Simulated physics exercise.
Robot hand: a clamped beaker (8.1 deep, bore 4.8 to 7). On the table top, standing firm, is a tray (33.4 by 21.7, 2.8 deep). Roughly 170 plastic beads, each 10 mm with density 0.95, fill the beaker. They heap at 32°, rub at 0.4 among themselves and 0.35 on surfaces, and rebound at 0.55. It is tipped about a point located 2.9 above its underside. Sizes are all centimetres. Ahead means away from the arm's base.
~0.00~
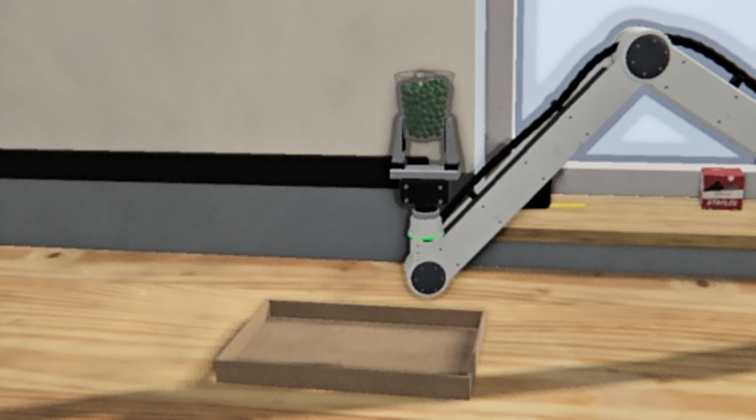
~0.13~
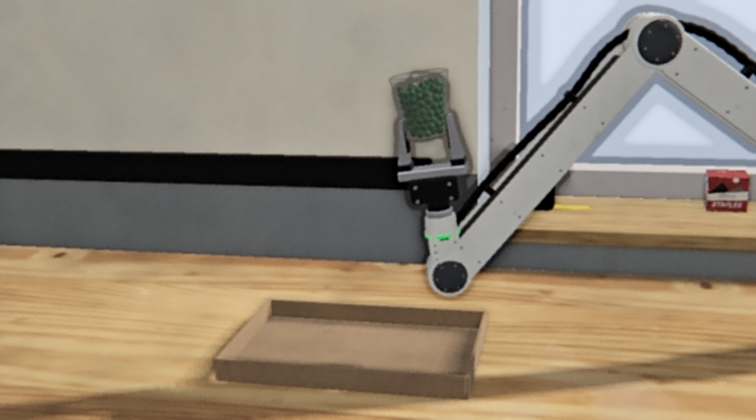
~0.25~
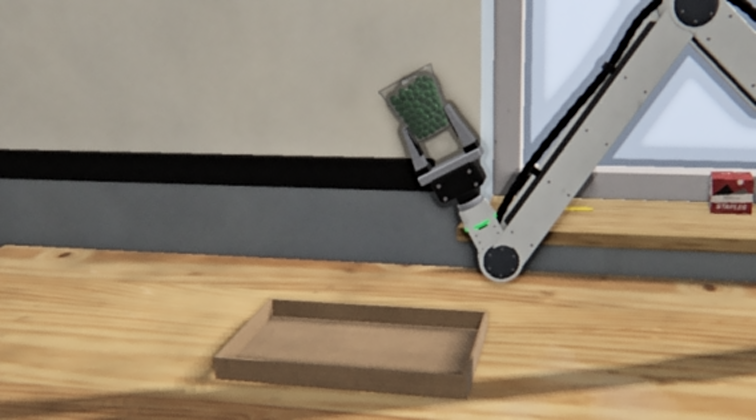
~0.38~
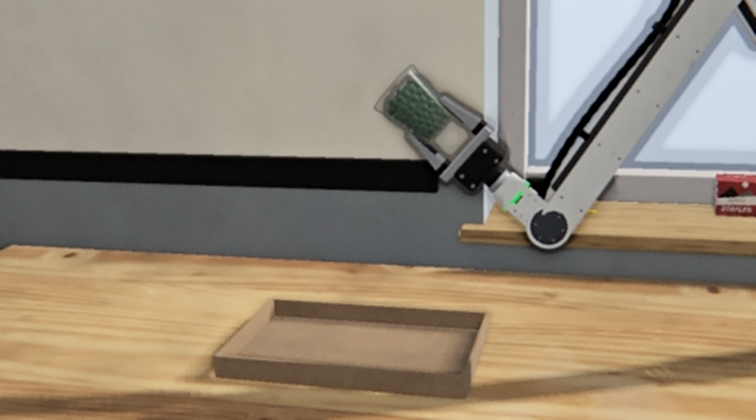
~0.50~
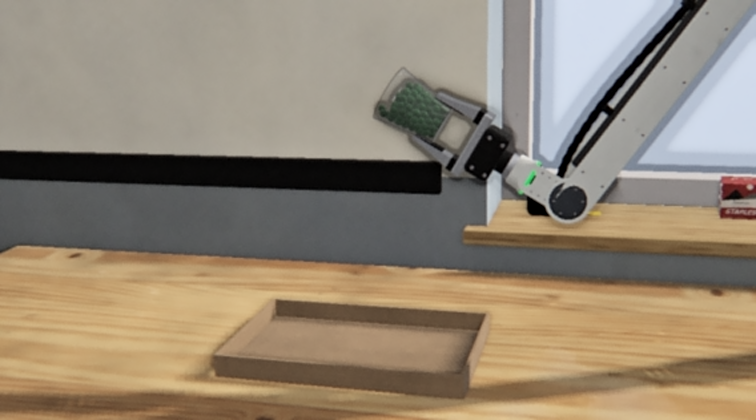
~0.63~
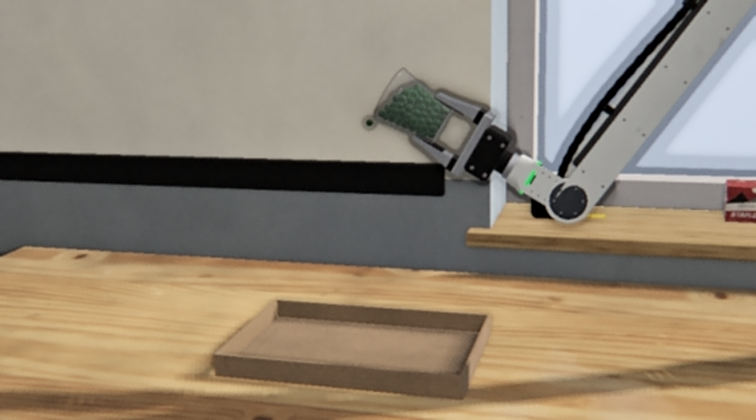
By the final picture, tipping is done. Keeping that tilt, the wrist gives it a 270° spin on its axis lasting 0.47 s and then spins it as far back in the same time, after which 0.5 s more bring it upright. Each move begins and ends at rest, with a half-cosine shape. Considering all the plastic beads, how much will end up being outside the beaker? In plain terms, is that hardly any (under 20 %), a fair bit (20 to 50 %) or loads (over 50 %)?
I'd say hardly any, under 20 %.
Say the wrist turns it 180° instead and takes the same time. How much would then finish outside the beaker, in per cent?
I'd expect some 5 per cent.
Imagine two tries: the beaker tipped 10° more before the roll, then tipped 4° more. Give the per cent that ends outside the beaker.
Roughly 25 % on the first try and 10 % on the second.
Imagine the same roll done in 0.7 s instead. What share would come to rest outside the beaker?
Around 10 %.
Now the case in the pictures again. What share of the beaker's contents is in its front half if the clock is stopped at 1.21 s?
45 per cent, roughly.
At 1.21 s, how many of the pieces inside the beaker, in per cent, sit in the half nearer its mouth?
Close to 50 per cent sits in the mouth half.
After 1.21 s, tipped 60°, highest piece 37 above the table; 169 in the beaker, 1 in the tray, 4 in flight or on a rim.
After 1.78 s, tipped 37°, highest piece 38 above the table; 160 in the beaker, 9 in the tray, 5 in flight or on a rim.
After 2.27 s, upright, highest piece 39 above the table; 160 in the beaker, 14 in the tray.
After 2.97 s, upright, highest piece 39 above the table; 160 in the beaker, 14 in the tray.
At rest, 160 in the beaker, 14 in the tray. That is 8 % outside the beaker.
